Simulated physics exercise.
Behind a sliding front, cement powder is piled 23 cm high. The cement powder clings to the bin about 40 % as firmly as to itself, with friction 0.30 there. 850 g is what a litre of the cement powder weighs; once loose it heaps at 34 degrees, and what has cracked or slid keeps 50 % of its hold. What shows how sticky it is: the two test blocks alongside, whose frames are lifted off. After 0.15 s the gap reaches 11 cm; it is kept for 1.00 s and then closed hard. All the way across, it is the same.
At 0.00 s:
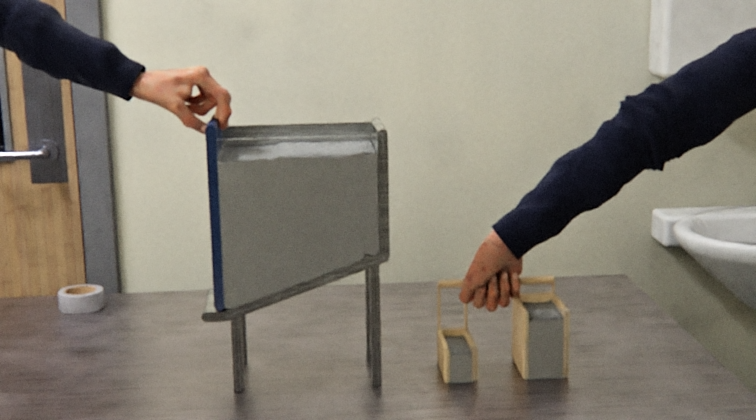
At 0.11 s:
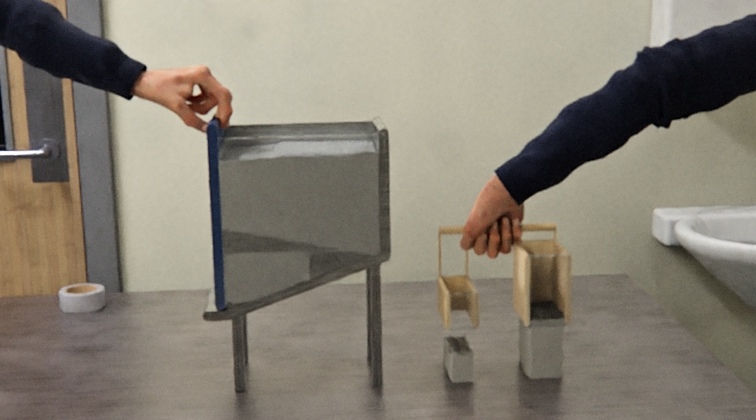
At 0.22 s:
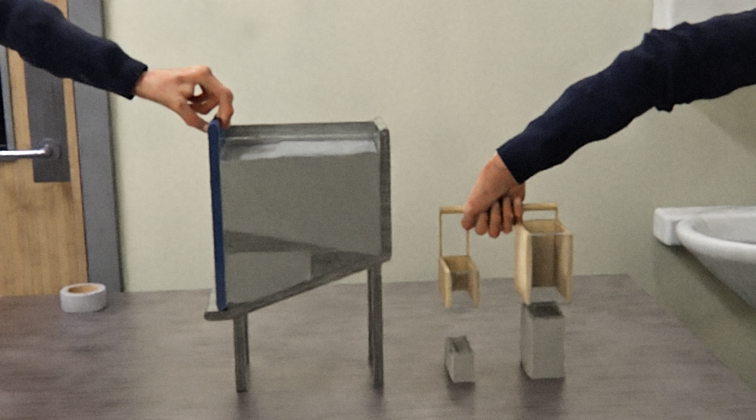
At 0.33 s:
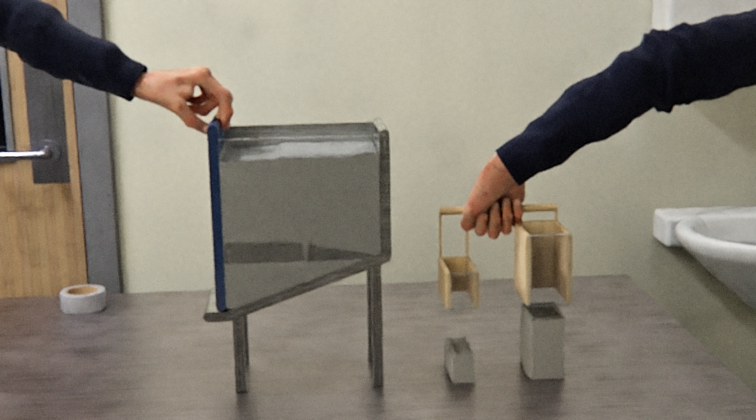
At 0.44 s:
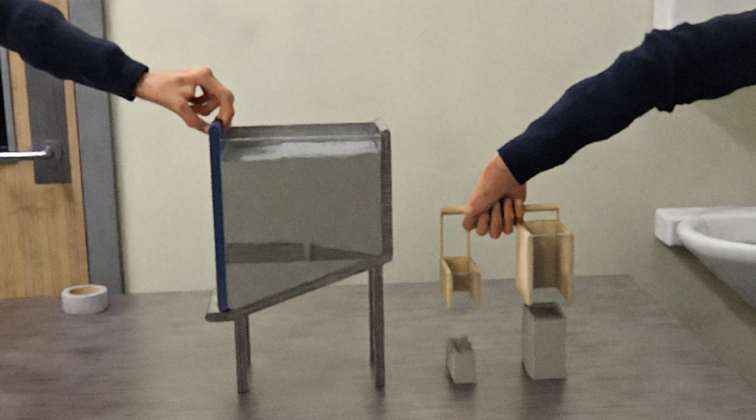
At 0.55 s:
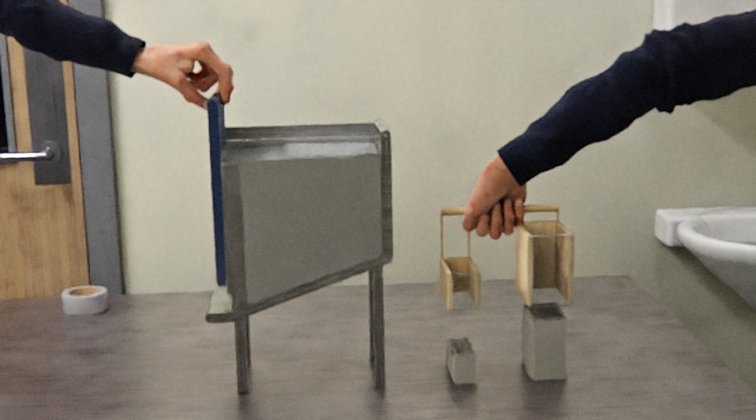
On a table, one hand lifts wooden holders off two grey blocks, then another raises a blue panel slightly.
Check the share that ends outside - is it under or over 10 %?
I expect it to be under.
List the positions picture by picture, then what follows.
Top of the hatch at (210, 130), not yet moved; crest of the cement powder at (365, 155); block heights 4.5 cm, 9.6 cm (left to right), in the first frame.
Top of the hatch at (211, 130), not yet moved; crest of the cement powder at (366, 154); block heights 4.5 cm, 9.6 cm (left to right), in the second frame.
Top of the hatch at (213, 130), not yet moved; crest of the cement powder at (367, 154); block heights 4.5 cm, 9.6 cm (left to right), in the third frame.
Top of the hatch at (212, 131), not yet moved; crest of the cement powder at (367, 155); block heights 4.5 cm, 9.6 cm (left to right), in the fourth frame.
Top of the hatch at (214, 131), not yet moved; crest of the cement powder at (368, 155); block heights 4.5 cm, 9.6 cm (left to right), in the fifth frame.
Top of the hatch at (212, 105), moved 3.8 cm; crest of the cement powder at (368, 156); block heights 4.5 cm, 9.6 cm (left to right), in the sixth frame.
After 0.83 s, the hatch is 11 cm open and 0 % is out.
After 1.15 s, the hatch is 11 cm open and 0 % is out.
After 1.48 s, the hatch is 11 cm open and 0 % is out.
After 1.81 s, the hatch is 2.6 cm open and 1 % is out.
After 2.06 s, the hatch is shut and 1 % is out.
